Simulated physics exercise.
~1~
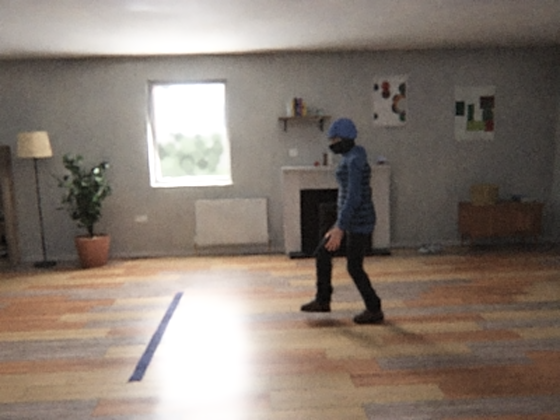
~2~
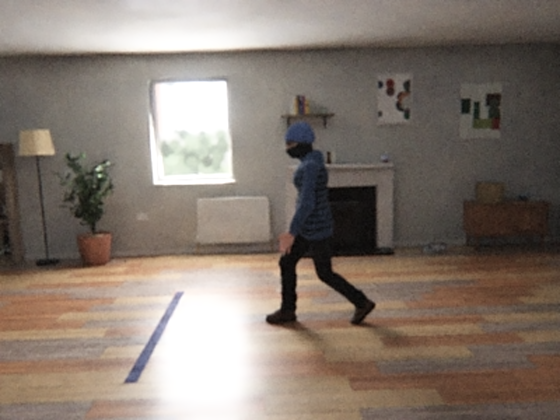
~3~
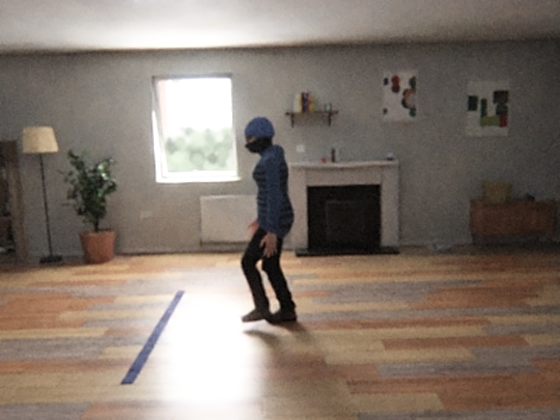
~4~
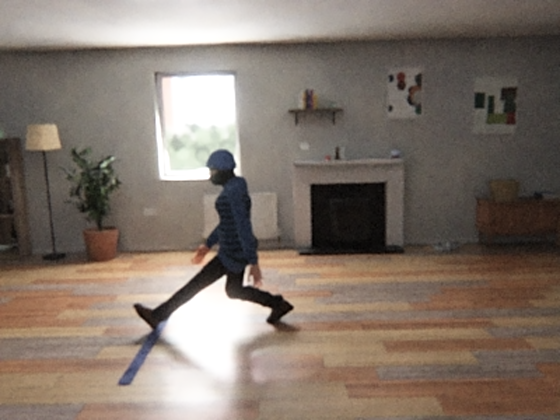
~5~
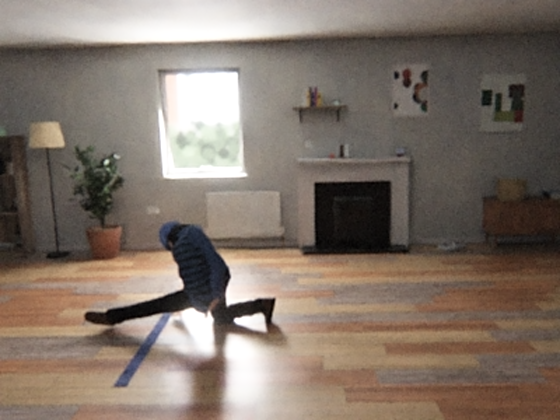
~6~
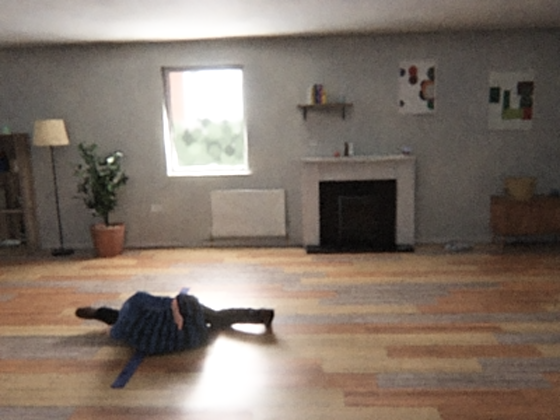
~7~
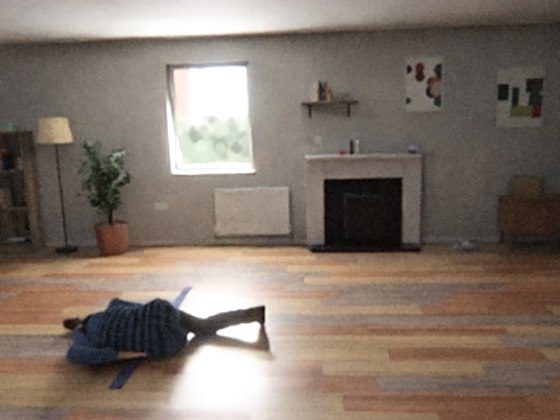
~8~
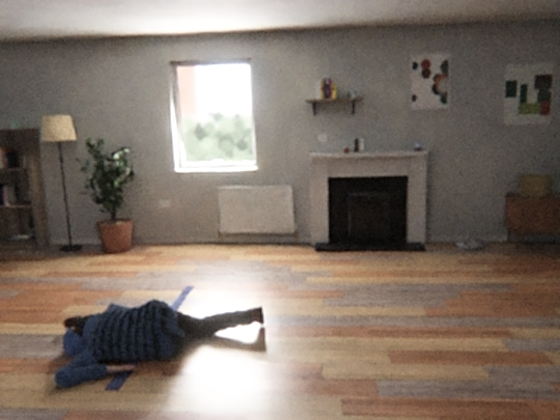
In a living room with a fireplace and a bright window, a person in a blue cap and dark face covering walked left, took a long stride into a low split, then toppled forward and lay with head and chest across the blue strip, hips short of it.
